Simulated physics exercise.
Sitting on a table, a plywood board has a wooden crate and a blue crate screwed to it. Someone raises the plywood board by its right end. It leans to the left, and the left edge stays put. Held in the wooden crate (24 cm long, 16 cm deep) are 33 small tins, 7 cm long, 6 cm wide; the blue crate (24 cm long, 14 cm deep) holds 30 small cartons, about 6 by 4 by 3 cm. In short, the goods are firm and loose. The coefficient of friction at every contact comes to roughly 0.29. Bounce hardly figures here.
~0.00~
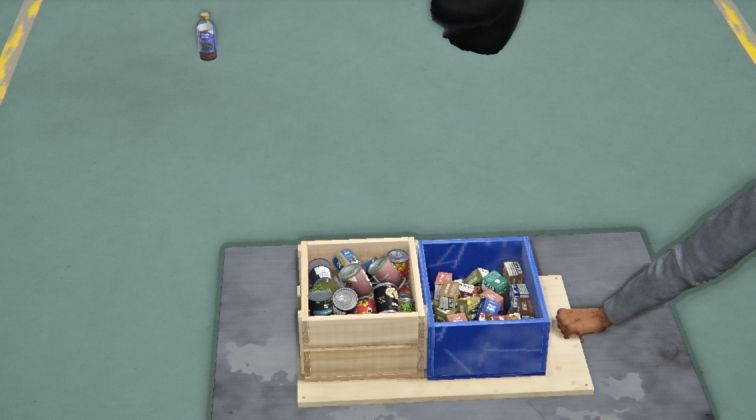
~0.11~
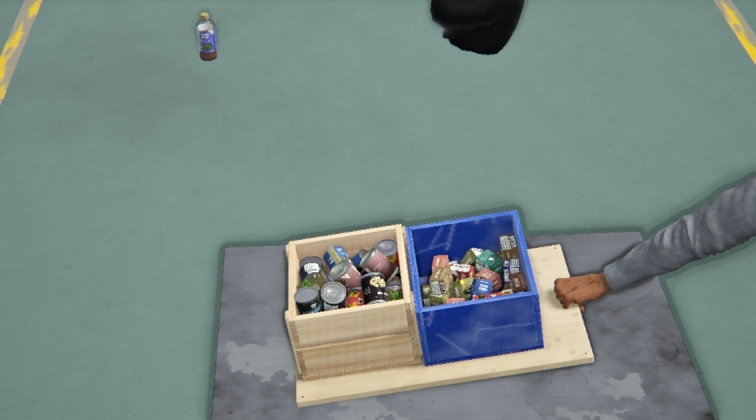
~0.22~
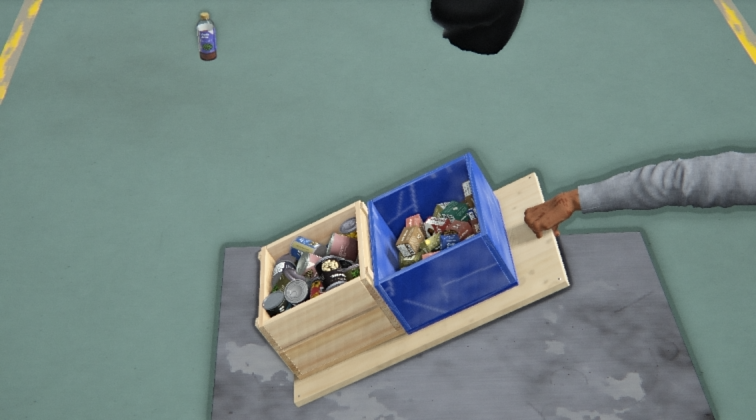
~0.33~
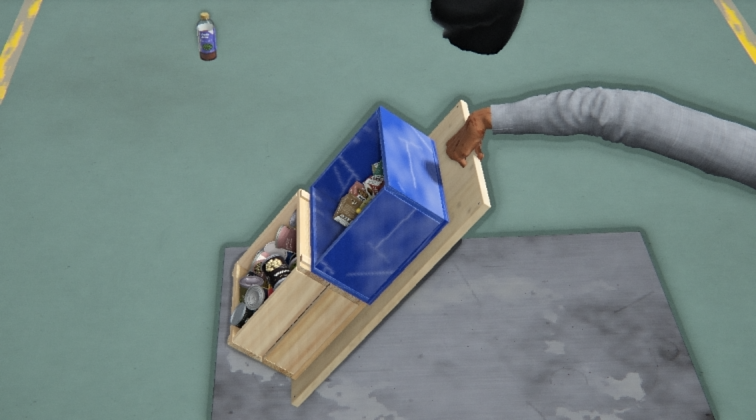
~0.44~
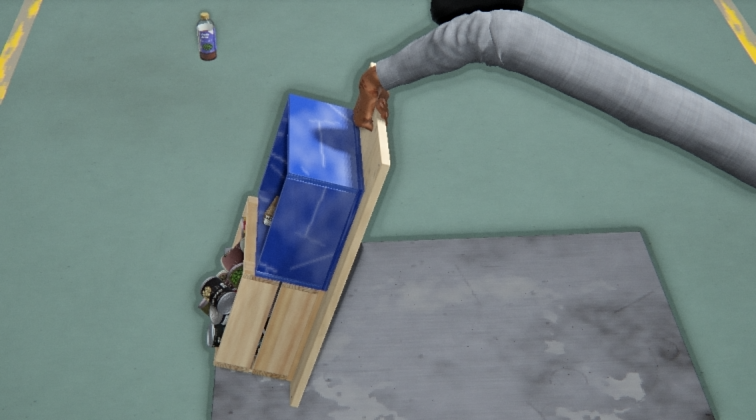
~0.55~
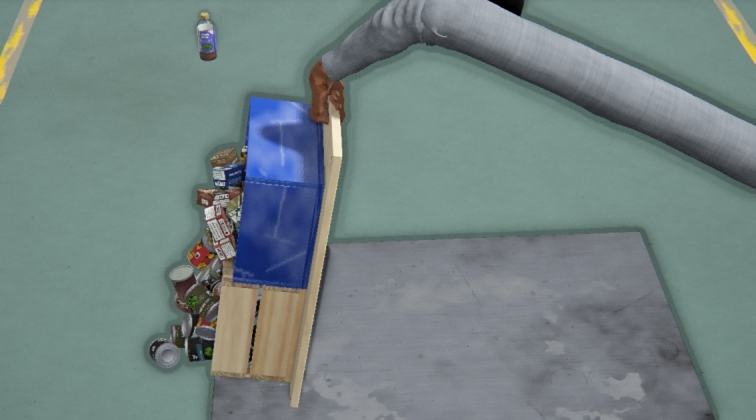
A hand in a grey sleeve lifts the right end of a pale wooden board on a grey slab over a green floor, seen from above by a still camera. On the board sit a wooden crate of tins at left and a blue crate of small cartons beside it, with a bottle beyond. The board swings up steeply leftward, and tins, then cartons, tumble out on the left.
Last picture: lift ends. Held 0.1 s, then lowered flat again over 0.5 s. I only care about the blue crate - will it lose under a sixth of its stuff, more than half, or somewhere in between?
It will lose more than half.
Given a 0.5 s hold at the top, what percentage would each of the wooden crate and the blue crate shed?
That would cost wooden crate 50 per cent of its load and blue crate 70 per cent.
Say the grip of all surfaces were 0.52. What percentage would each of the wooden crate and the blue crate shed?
Wooden crate 50, blue crate 80 per cent.
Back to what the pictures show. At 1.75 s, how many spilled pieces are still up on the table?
Piece count: Roughly 2.
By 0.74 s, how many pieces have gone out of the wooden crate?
Wooden crate - close to 16.
After 0.74 s, tilt 73°; the wooden crate is down by 15 of 33 and the blue crate is down by 20 of 30.
After 0.98 s, tilt 21°; the wooden crate is down by 17 of 33 and the blue crate is down by 24 of 30.
After 1.32 s, tilt 0°; the wooden crate is down by 18 of 33 and the blue crate is down by 24 of 30.
Final count (at 1.75 s), the wooden crate is down by 18 of 33 and the blue crate is down by 24 of 30. Asked share, 24 of 30, 80 per cent.
